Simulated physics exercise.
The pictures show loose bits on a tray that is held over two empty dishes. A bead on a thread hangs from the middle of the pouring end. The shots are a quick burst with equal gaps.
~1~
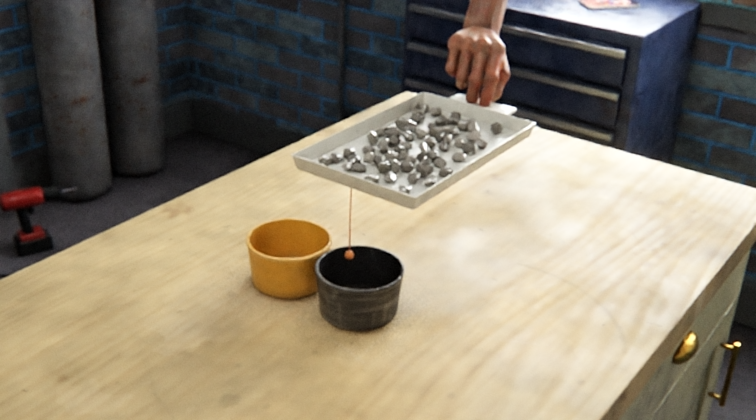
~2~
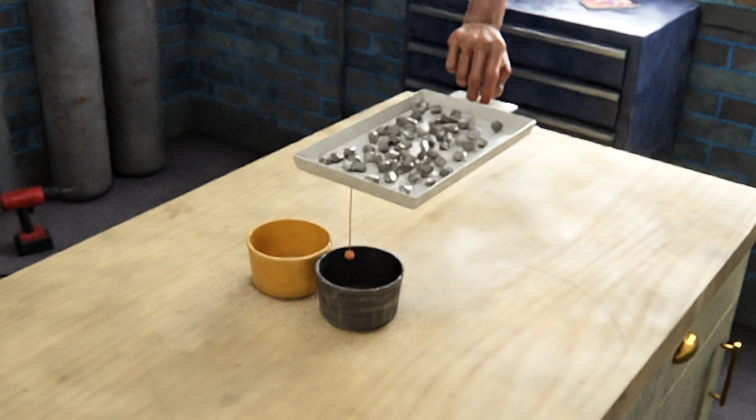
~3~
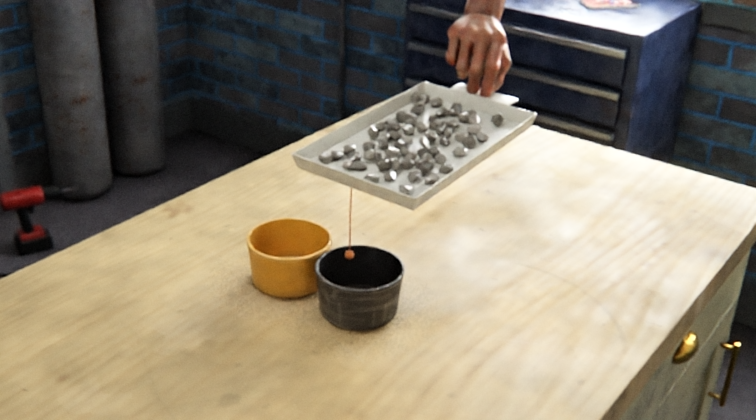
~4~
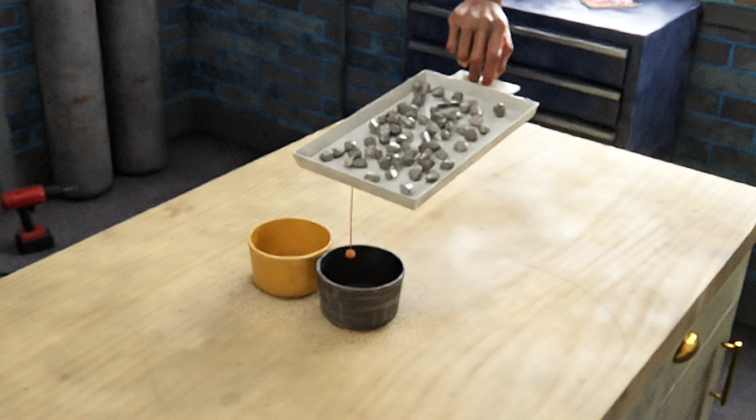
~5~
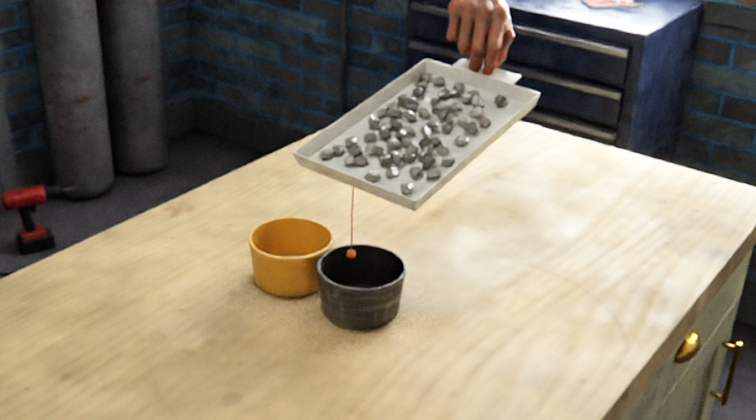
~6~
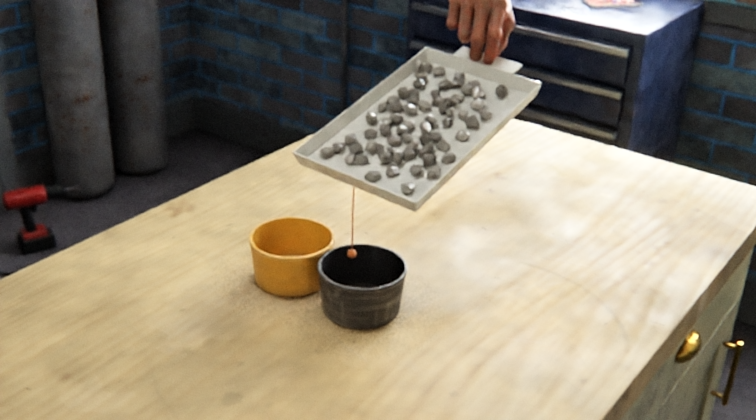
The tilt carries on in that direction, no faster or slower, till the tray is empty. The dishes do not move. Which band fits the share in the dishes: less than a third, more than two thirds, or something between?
Caught overall: Less than a third.
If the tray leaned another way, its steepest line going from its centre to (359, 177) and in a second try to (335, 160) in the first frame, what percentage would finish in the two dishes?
The first gives 10 %, the second 90 %.
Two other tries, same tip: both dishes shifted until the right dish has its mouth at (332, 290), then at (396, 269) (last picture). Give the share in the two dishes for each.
First some 60, then 0 per cent.
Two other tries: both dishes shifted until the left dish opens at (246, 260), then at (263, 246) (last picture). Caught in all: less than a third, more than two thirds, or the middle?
At the first place between a third and two thirds, at the second one to two thirds.
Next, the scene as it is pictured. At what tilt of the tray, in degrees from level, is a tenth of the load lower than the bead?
Around 70° of tilt.
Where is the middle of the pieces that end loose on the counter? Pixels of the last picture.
Around (343, 359).
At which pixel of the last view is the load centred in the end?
Close to (341, 354).
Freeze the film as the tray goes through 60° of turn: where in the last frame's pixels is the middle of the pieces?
Close to (377, 161).
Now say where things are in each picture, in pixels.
The first frame shows corners of the pouring end at (297, 154) and (414, 195), level; middle of the load at (406, 146), bits of gravel; left dish at (262, 271); right dish at (333, 302); bead on its thread at (349, 255).
The second frame shows corners of the pouring end at (297, 154) and (414, 195), level; middle of the load at (407, 145).
The third frame shows corners of the pouring end at (297, 153) and (414, 195), tipped barely, lowest at the right corner; middle of the load at (407, 141).
The fourth frame shows corners of the pouring end at (298, 152) and (414, 196), tipped a little, lowest at the right corner; middle of the load at (408, 136).
The fifth frame shows corners of the pouring end at (298, 152) and (415, 197), tipped a little, lowest at the right corner; middle of the load at (408, 130).
The sixth frame shows corners of the pouring end at (298, 151) and (415, 198), tipped a little, lowest at the right corner; middle of the load at (409, 125); left dish at (265, 269); right dish at (335, 301).
Soon, tray tipped steeply; nearly all on the tray; a stray few in the air.
A while on, tray tipped right over; about a quarter on the tray; a small part in the right dish; about two thirds outside both; about a quarter in the air.
Towards the end, tray tipped past a quarter turn; a small part in the right dish; nearly all outside both.
Finally, tray tipped past a quarter turn; a small part in the right dish; none in the left dish; nearly all outside both.
